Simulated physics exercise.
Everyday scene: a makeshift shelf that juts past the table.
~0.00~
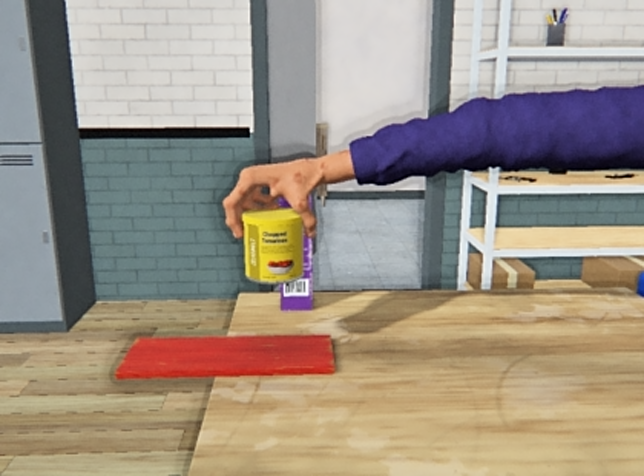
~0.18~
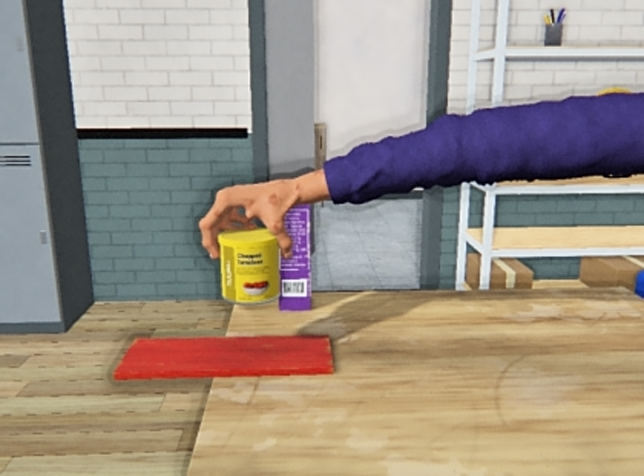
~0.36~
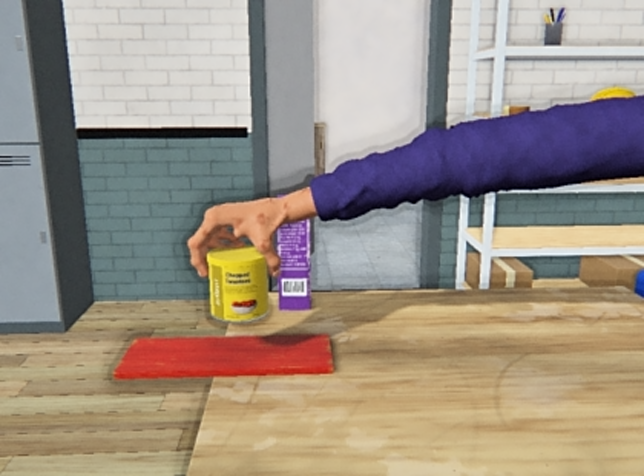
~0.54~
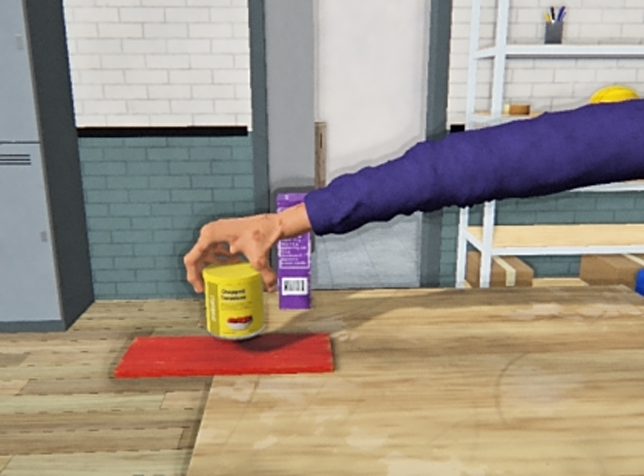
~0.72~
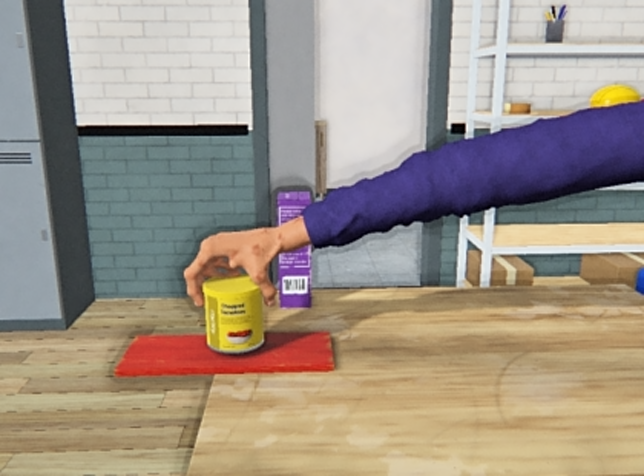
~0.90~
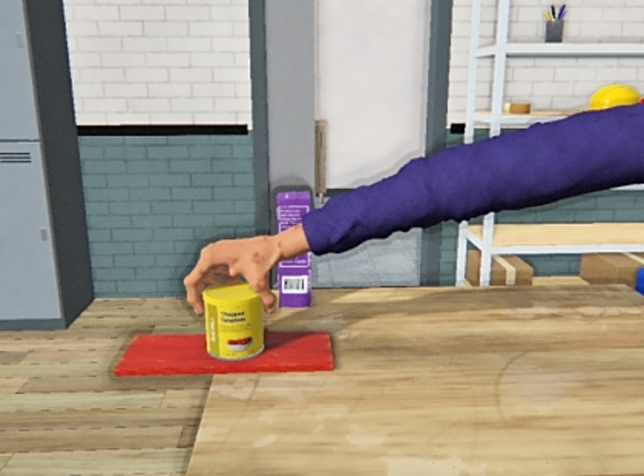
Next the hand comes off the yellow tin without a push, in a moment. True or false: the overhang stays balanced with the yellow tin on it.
True.
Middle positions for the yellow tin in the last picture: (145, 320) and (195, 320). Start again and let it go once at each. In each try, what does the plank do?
In the first case it tips off the edge; in the second case it goes over.
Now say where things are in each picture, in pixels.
In the first picture, coming down; yellow tin (274, 245); red plank (231, 355).
In the second picture, coming down; yellow tin (250, 265); red plank (229, 356).
In the third picture, coming down; yellow tin (239, 283); red plank (229, 355).
In the fourth picture, coming down; yellow tin (235, 299); red plank (229, 354).
In the fifth picture, coming down; yellow tin (235, 312); red plank (230, 353).
In the sixth picture, in place under the hand; yellow tin (235, 320); red plank (229, 353).
By 1.30 s, all is still.
By 1.90 s, yellow tin resting near (235, 320).
When it is over (3.5 s), all 3 as before. End places, in pixels of the last picture, yellow tin near (235, 320). The plank keeps its balance.
